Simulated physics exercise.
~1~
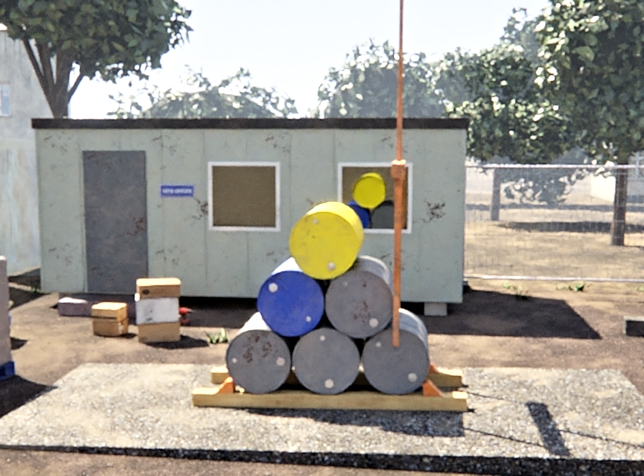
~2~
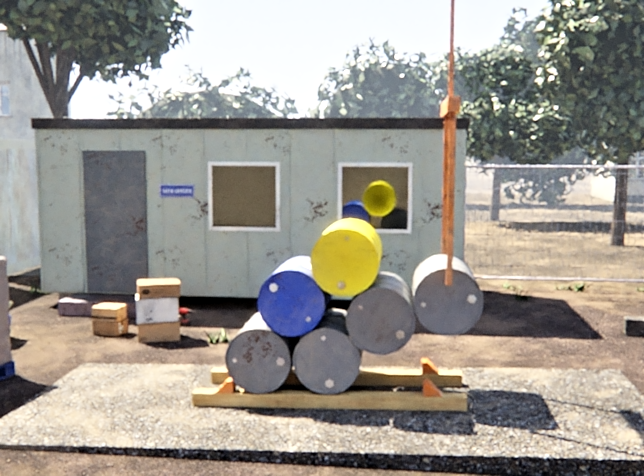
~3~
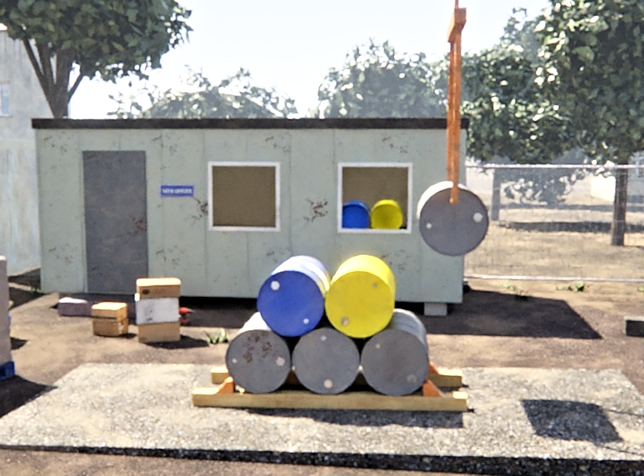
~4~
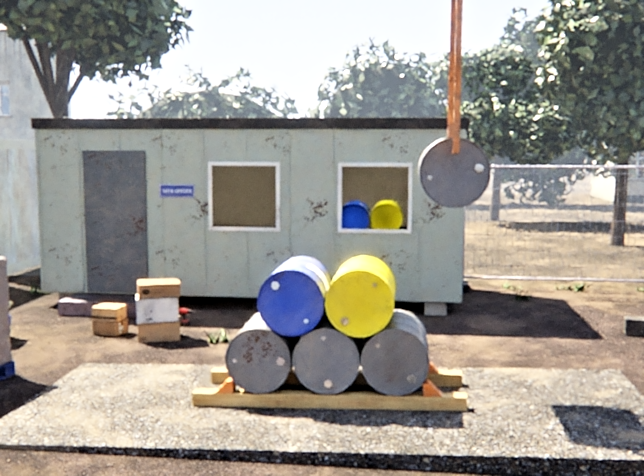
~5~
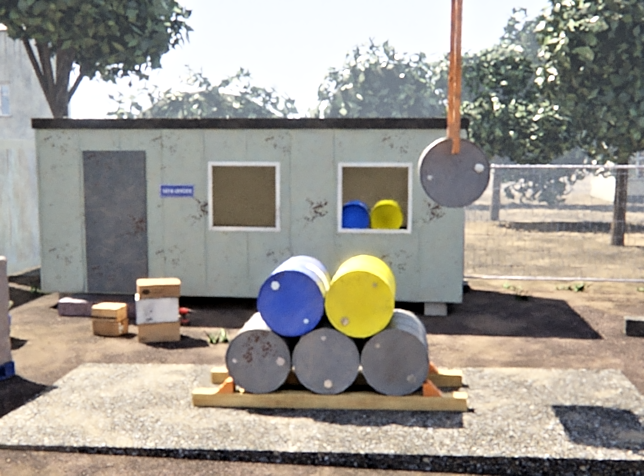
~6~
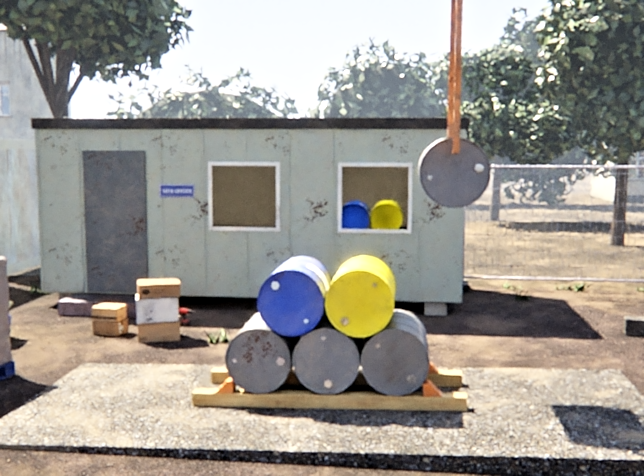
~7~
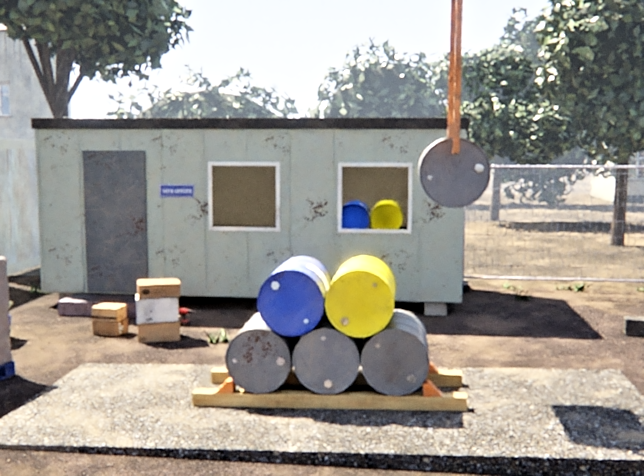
An orange beam hoisted the grey drum out of the bottom right of a small stack, and the grey one above dropped into its place while the yellow drum sank beside the blue one, which stayed put as the lifted drum hung still.
